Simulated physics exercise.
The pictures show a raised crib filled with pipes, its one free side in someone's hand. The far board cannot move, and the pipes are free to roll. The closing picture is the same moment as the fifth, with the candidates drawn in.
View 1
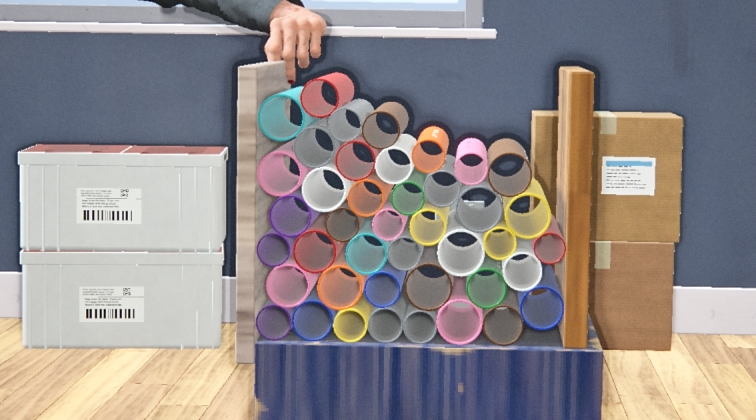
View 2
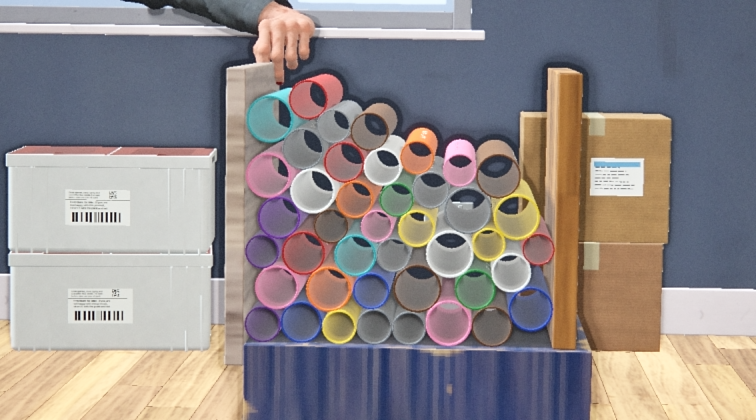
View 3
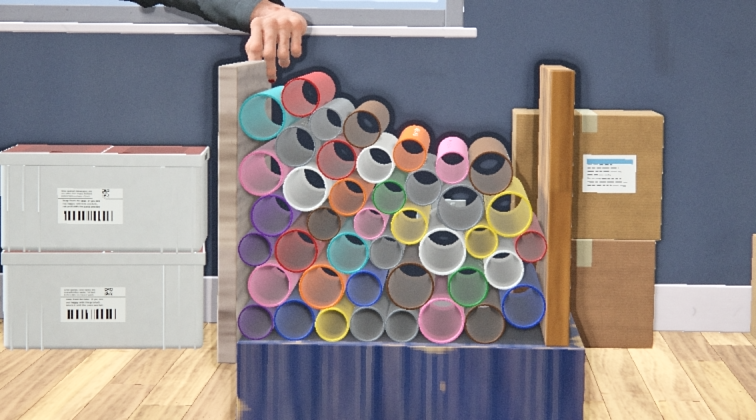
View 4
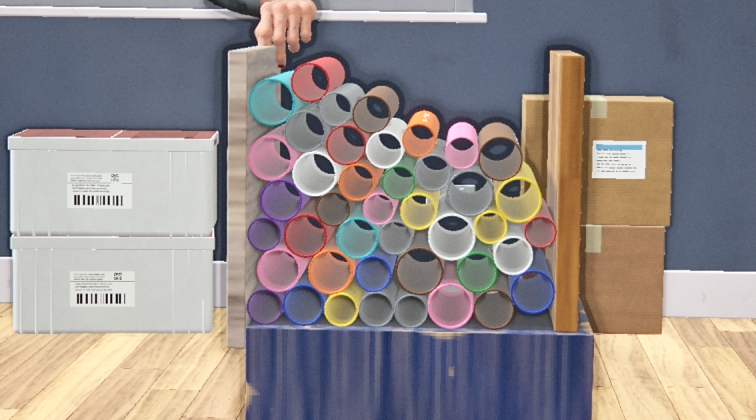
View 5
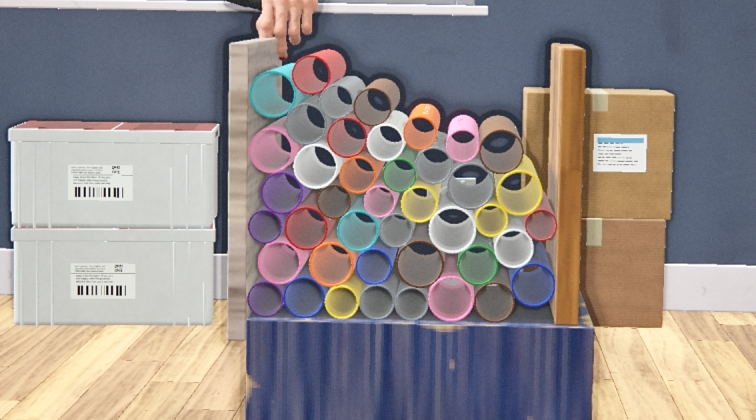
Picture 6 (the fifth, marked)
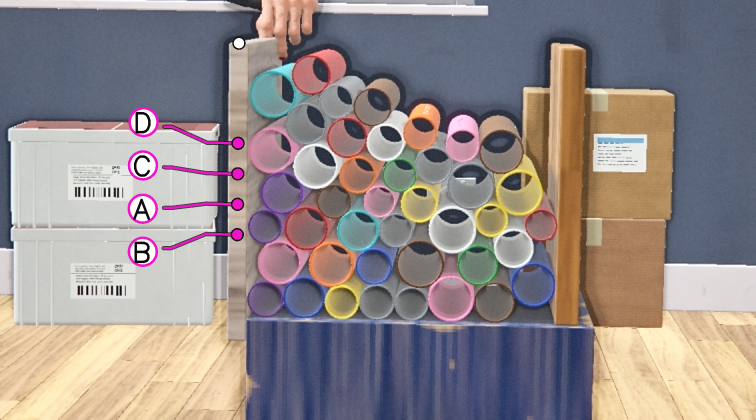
A hand stays on the left board beside stacked colourful pipes while the view shifts slightly.
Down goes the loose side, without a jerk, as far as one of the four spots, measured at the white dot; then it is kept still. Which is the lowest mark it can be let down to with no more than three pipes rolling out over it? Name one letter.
Stop at C.
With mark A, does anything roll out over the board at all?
Yes, at A.
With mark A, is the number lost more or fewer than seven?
Fewer than seven.
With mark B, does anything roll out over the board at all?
Yes, at B.
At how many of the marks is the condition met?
Two of them.
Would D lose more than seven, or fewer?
At D, fewer than seven.
On the marked copy, A at (237, 204); B at (237, 235); C at (238, 174); D at (238, 144); the white dot at (239, 44).
Taking C. A third of the way, top of the board (249, 104).
Two thirds of the way, top of the board (249, 173).
When it is over, top of the board (249, 174), two out over the board.
As for the rest, A more than three out over the board; B more than three out over the board; D two out over the board.
